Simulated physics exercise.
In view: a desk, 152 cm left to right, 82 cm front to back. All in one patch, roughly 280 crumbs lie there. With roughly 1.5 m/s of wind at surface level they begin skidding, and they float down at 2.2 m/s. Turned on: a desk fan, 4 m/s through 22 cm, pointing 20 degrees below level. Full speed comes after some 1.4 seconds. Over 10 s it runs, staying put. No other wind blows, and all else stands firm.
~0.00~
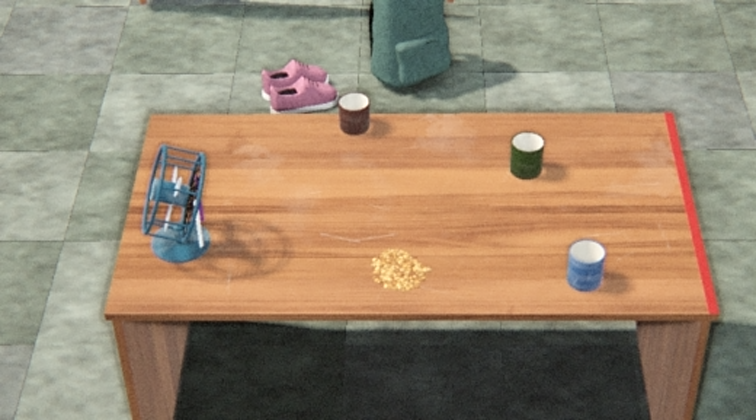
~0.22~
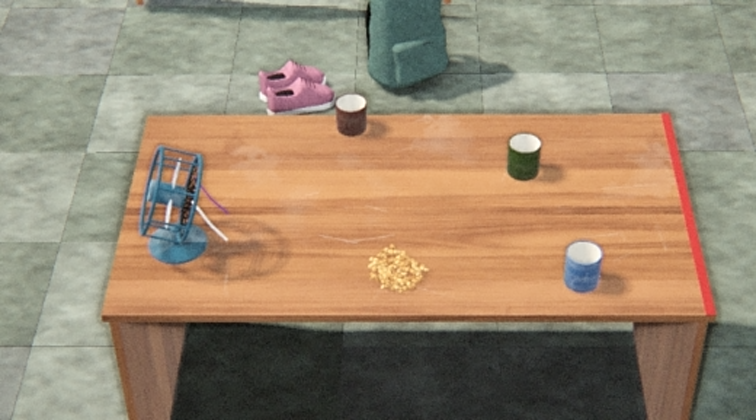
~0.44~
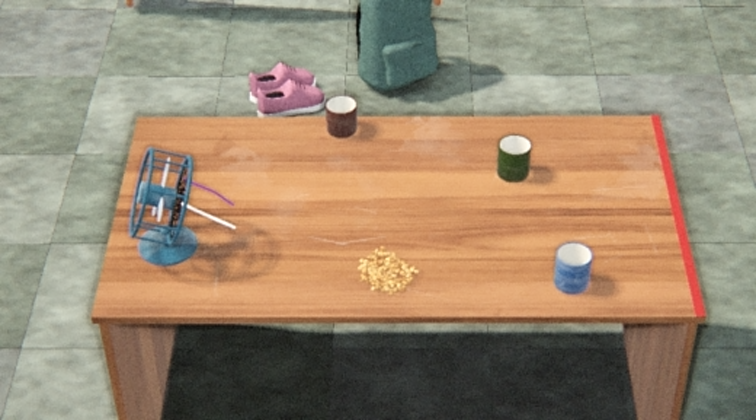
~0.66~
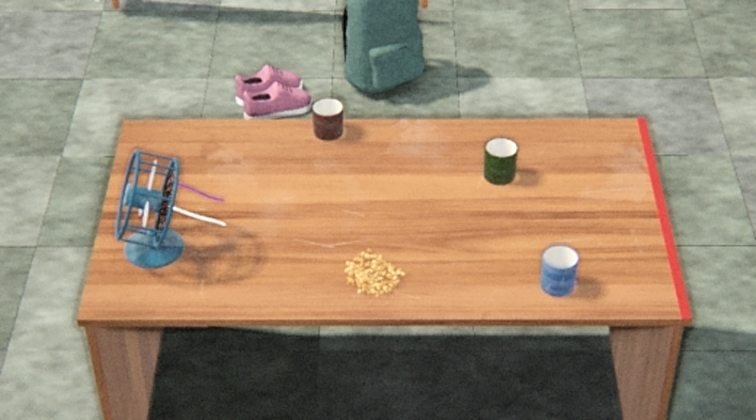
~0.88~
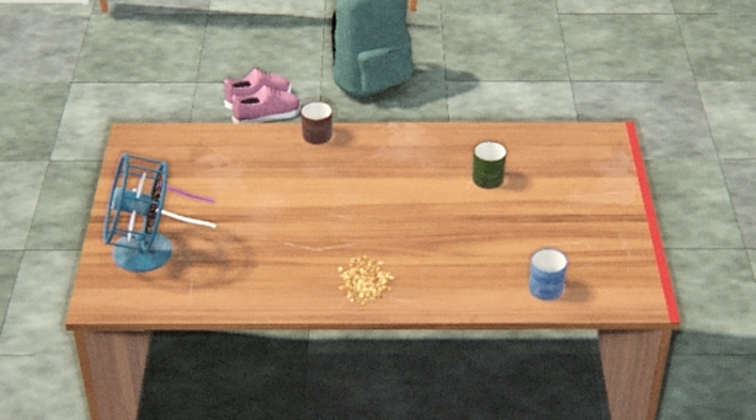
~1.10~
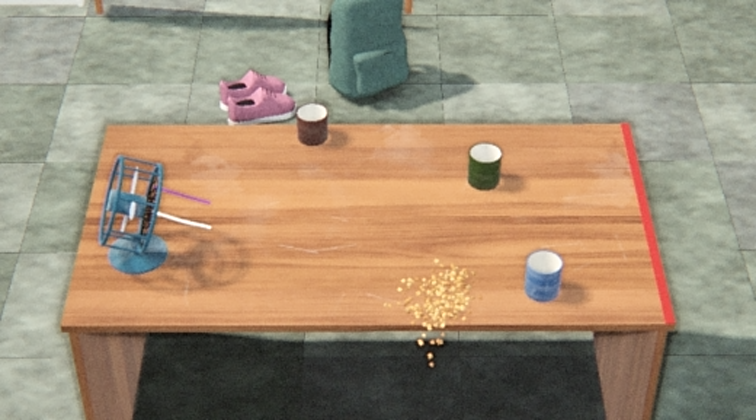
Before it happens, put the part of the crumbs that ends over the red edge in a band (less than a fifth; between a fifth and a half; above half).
Of the crumbs, less than a fifth end over the red edge.
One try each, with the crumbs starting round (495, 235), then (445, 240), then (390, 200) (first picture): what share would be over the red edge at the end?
Try by try: About 100 per cent, 100 per cent and 30 per cent.
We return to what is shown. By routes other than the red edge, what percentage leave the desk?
I would put it at around 90 per cent.
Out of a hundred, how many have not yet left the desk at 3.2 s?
It should be roughly 5 % by then.
After 2.0 s the count stands so, 8 % are over the red edge.
After 3.2 s the count stands so, 9 % are over the red edge.
After 5.5 s the count stands so, 9 % are over the red edge.
After 10.0 s, at the end, 9 % are over the red edge.
